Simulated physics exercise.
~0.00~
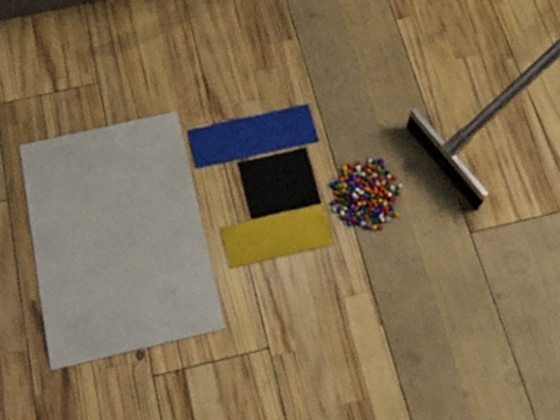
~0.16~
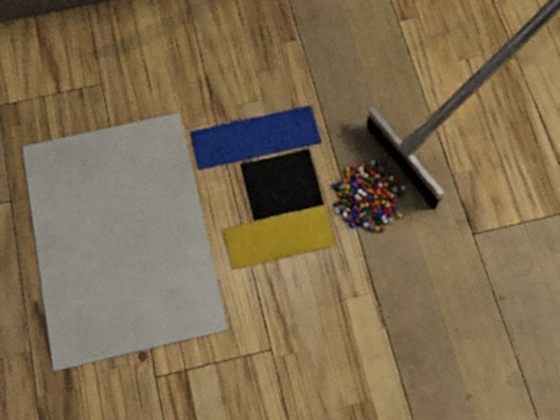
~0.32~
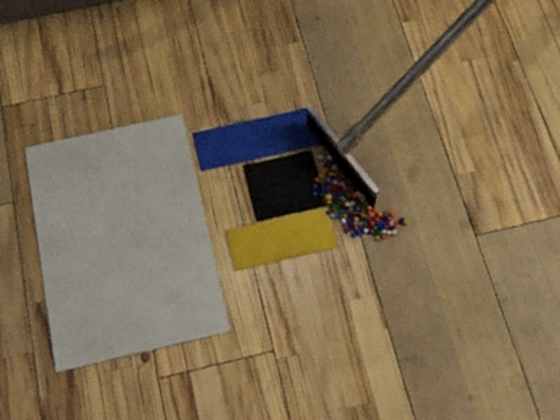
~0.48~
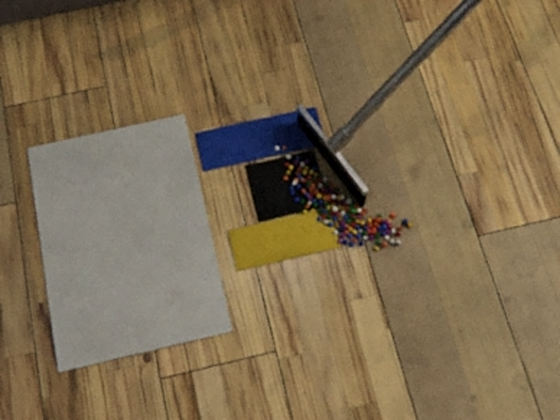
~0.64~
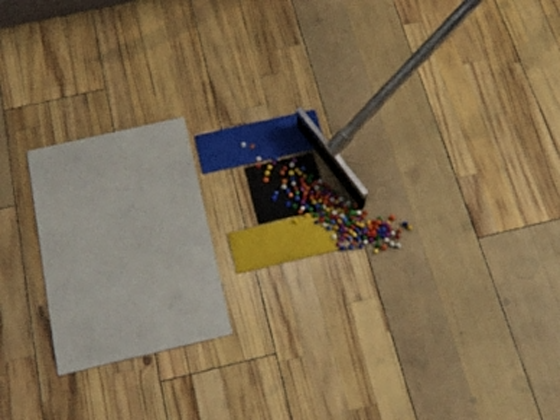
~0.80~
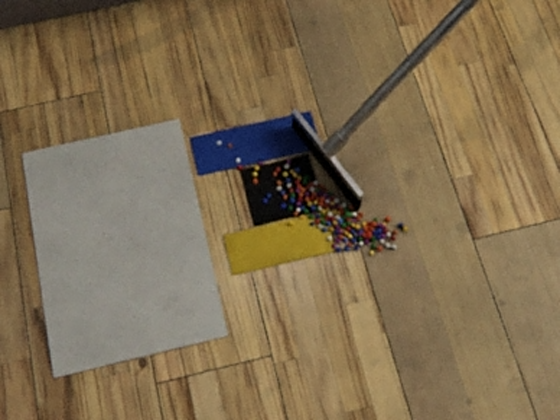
A squeegee pushes a pile of colourful beads left, scattering many across the black mat.
